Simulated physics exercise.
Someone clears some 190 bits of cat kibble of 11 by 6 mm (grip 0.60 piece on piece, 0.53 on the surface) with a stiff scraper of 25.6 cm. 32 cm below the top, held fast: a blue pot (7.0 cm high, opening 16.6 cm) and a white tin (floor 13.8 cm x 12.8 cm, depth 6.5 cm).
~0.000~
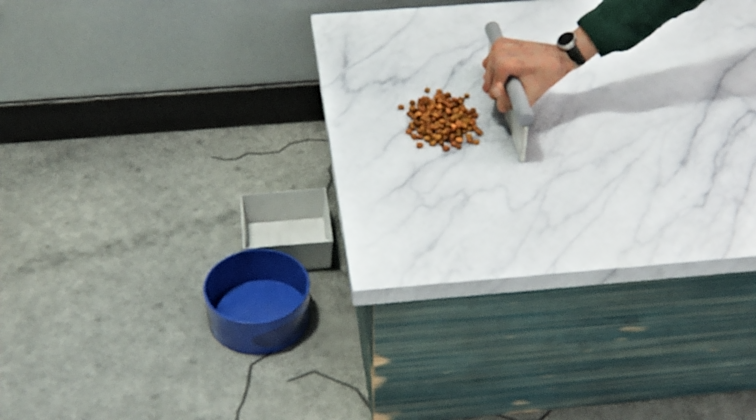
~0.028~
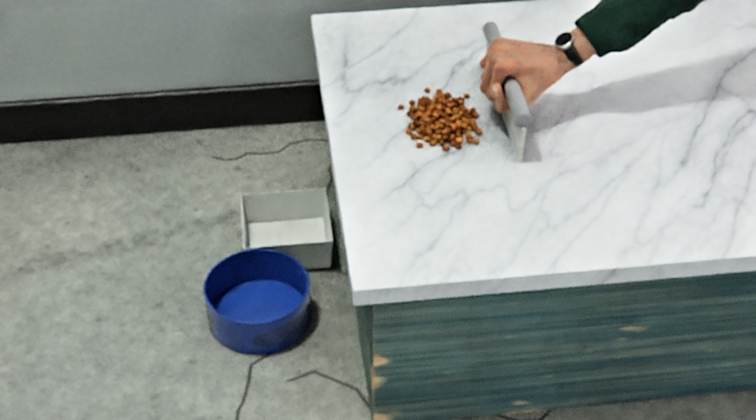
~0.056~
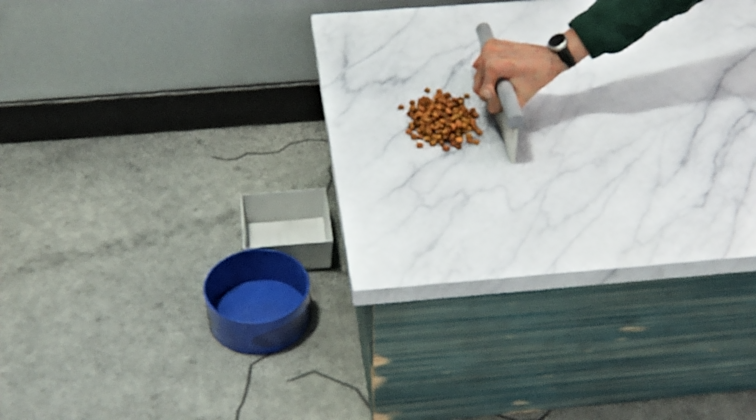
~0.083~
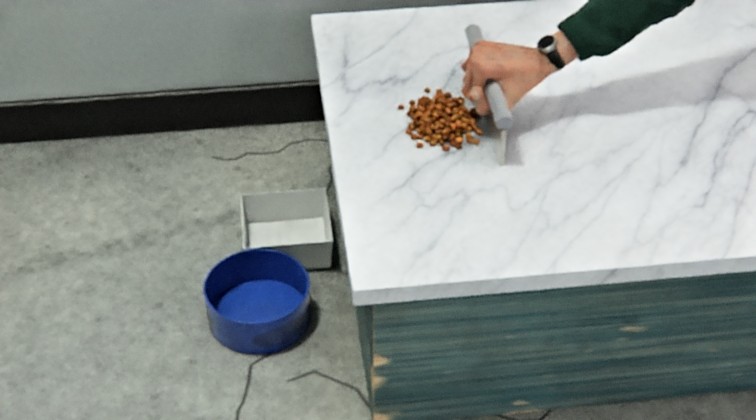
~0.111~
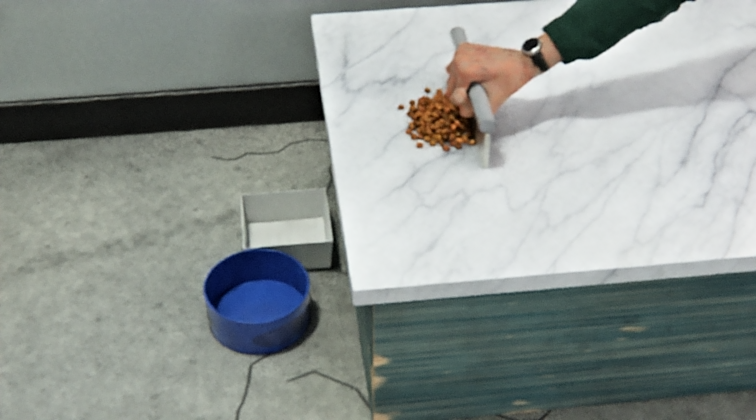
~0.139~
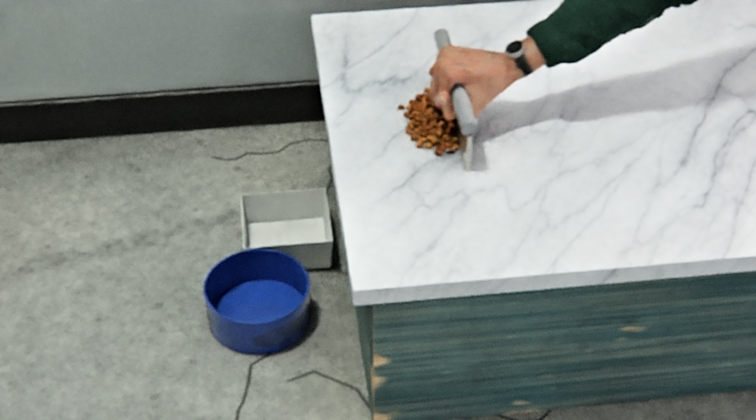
A hand slides a gray scraper left across a marble-patterned counter, pushing into brown kibble.
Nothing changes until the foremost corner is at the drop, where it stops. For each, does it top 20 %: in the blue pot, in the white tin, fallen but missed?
Blue pot: Above, white tin: Below, missed: Above.
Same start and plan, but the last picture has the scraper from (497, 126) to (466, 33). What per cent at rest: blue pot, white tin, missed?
Blue pot 0, white tin 50, missed 15.
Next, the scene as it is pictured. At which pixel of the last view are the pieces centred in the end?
Around (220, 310).
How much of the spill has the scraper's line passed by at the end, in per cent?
About 0 per cent.
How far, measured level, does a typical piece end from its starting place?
Roughly 38 cm.
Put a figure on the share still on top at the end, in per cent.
Some 0 per cent.
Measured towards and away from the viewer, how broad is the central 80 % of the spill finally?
Some 30 cm.
After 0.30 s, scraper 24 cm from its start, spill 18 cm wide; still on top 100 %.
After 0.45 s, scraper 27 cm from its start, spill 21 cm wide; off the edge, not caught 100 %.
Then, at 0.59 s, scraper 27 cm from its start, spill 26 cm wide; blue pot 50 %, white tin 5 %, off the edge, not caught 45 %.
At rest (1.6 s), blue pot 50 %, white tin 5 %, fallen but missed 45 %, still on top 0 %.
